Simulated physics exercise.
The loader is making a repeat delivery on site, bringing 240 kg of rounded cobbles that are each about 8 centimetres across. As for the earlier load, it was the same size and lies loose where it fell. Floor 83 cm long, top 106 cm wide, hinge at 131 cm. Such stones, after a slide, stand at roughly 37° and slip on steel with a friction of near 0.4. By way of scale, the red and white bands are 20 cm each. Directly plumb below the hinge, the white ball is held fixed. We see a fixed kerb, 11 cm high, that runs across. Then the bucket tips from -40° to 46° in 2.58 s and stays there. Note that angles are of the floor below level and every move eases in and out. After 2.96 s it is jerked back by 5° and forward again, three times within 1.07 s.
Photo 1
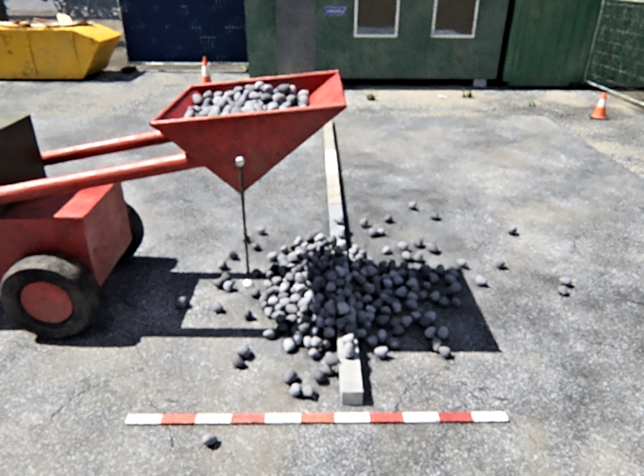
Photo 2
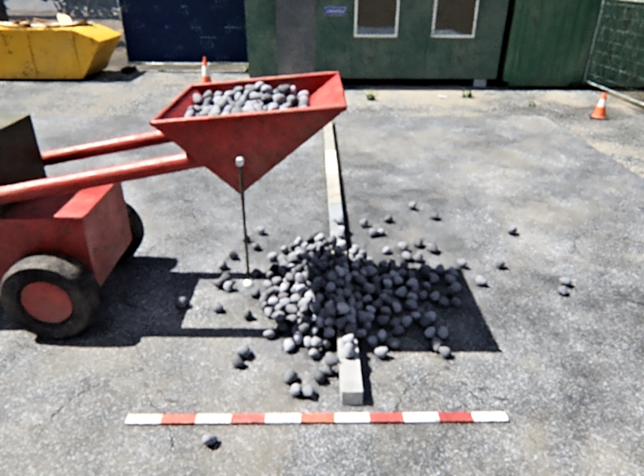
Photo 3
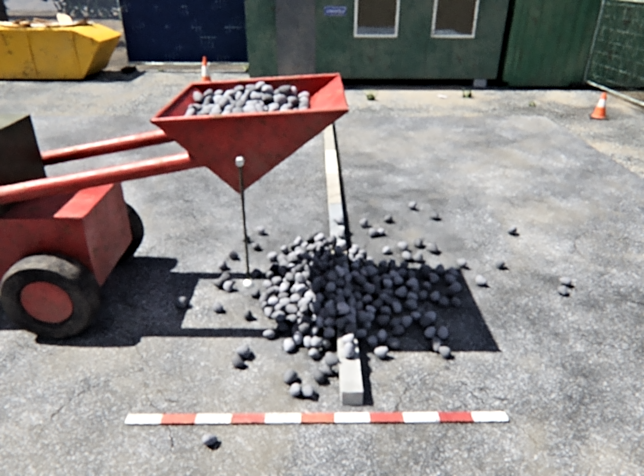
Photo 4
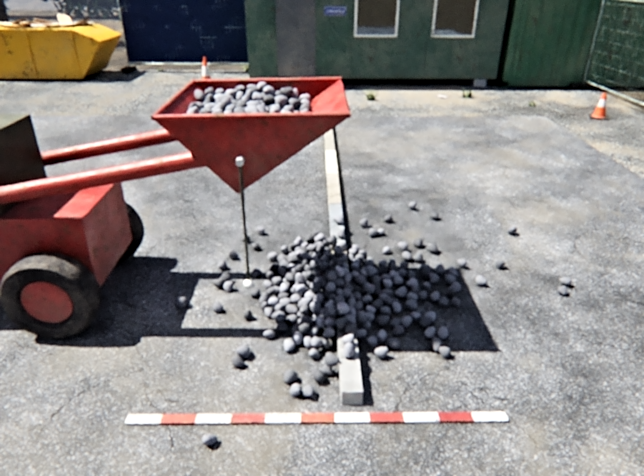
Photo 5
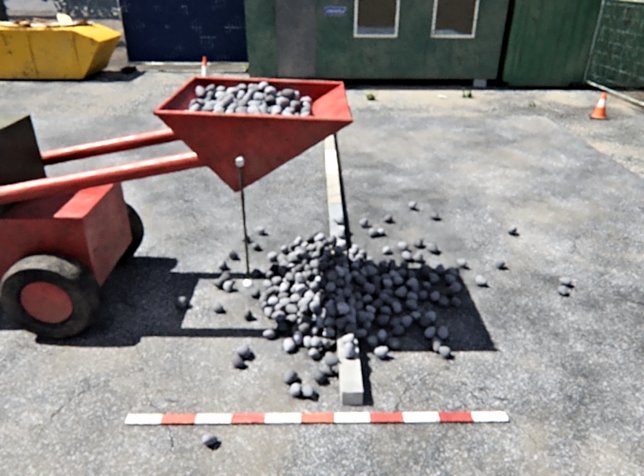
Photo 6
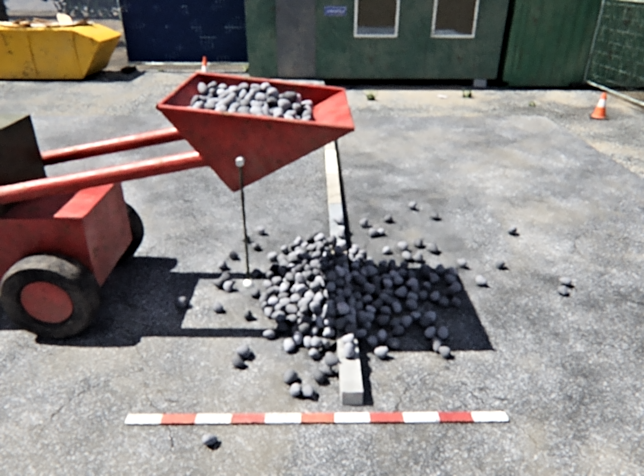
On a sunlit paved yard, a red wheeled machine at left holds a bucket of rounded grey stones above a loose pile lying across a pale kerb. The bucket slowly tilts a little, its right-hand lip dipping slightly, while the stones in it stay heaped and the pile below remains still.
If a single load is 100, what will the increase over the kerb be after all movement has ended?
The increase will be around 87 per cent.
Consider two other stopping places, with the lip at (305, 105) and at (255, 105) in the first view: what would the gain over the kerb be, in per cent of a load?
Around 40 and 5 percent respectively.
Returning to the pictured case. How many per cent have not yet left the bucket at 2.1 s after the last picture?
About 0 percent.
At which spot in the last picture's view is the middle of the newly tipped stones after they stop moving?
Roughly at pixel (381, 279).
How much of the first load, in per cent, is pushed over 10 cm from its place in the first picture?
Close to 15 per cent.
Then, 1.3 s after the last picture the floor is at 33°; in per cent of one load, 85 in the bucket, 82 on this side of the kerb, 33 over the kerb; the foremost stones are at (494, 260).
Then, 2.1 s after the last picture the floor is at 46°; in per cent of one load, 0 in the bucket, 92 on this side of the kerb, 108 over the kerb; the foremost stones are at (499, 266).
Then, 3.9 s after the last picture the floor is at 46°; in per cent of one load, 0 in the bucket, 82 on this side of the kerb, 118 over the kerb; the foremost stones are at (537, 293).
Then, 6.4 s after the last picture the floor is at 46°; in per cent of one load, 0 in the bucket, 82 on this side of the kerb, 118 over the kerb; the foremost stones are at (537, 293). Net gain over the kerb, 87.
